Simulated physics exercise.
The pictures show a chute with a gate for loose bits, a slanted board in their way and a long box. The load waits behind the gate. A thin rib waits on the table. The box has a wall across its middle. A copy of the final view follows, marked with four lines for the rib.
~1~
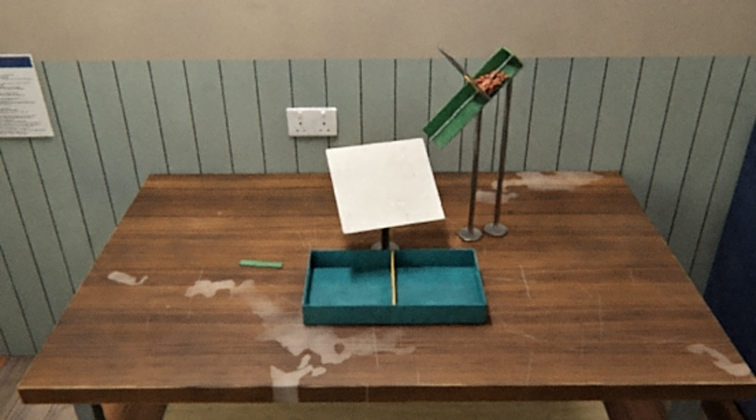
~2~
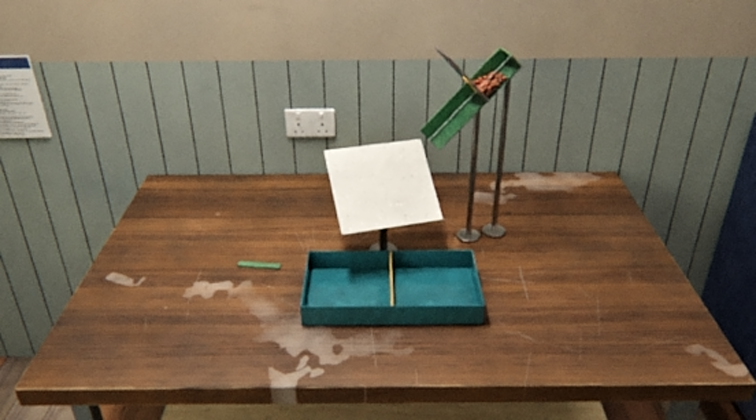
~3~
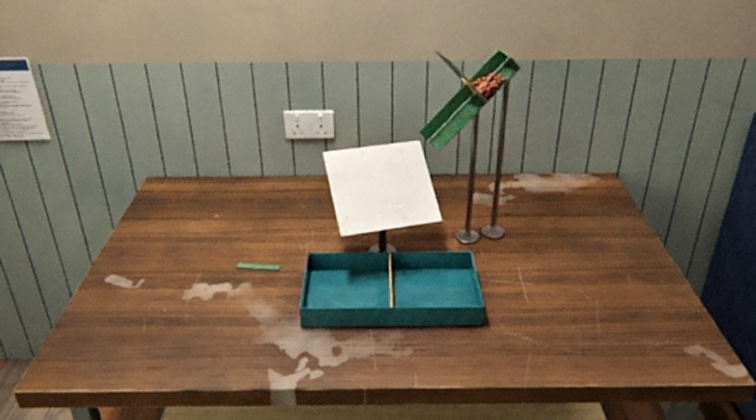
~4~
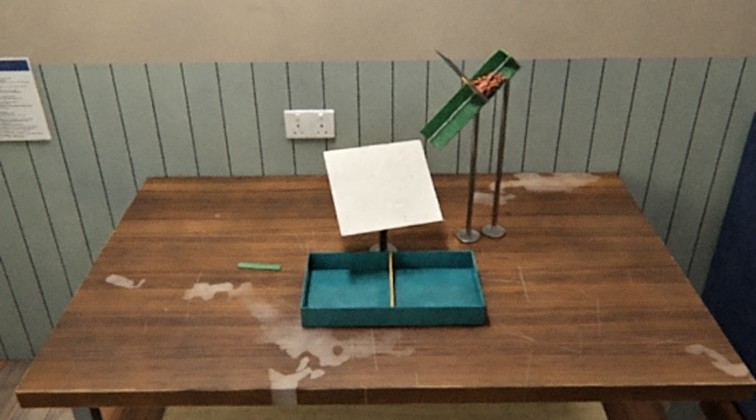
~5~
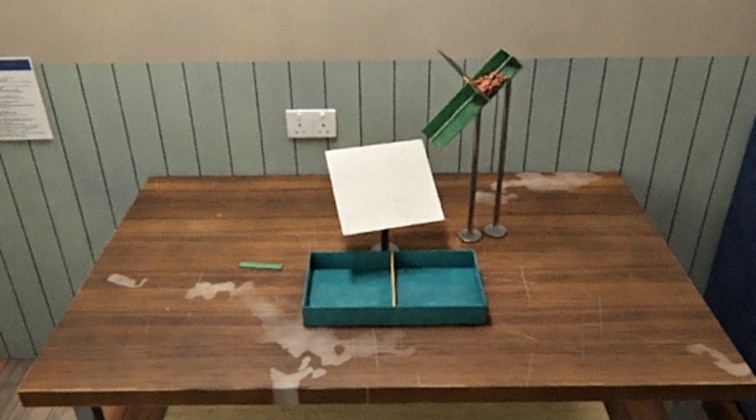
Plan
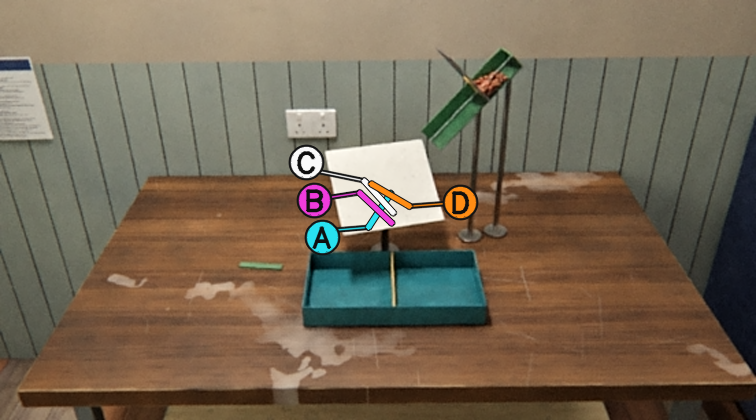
The footage shows a raised green chute holding reddish-brown bits behind a gate, above a tilted white board and a divided teal box on a wooden table, with a thin green strip lying nearby; nothing visibly moves apart from slight view shifts.
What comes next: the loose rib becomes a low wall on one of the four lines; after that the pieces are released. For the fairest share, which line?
Take A.
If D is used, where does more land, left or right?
Right.
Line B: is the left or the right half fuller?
More lands on the right.
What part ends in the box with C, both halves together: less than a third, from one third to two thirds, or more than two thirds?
It is more than two thirds.
On the marked copy, line A from (390, 193) to (368, 227); line B from (359, 192) to (391, 223); line C from (364, 180) to (393, 212); line D from (371, 183) to (409, 206).
Choosing A, of what is caught, close to a third in the left half, close to two thirds in the right.
Choosing B, of what is caught, only a few in the left half, all but a few in the right.
Choosing C, of what is caught, only a few in the left half, all but a few in the right.
Choosing D, of what is caught, only a few in the left half, all but a few in the right.
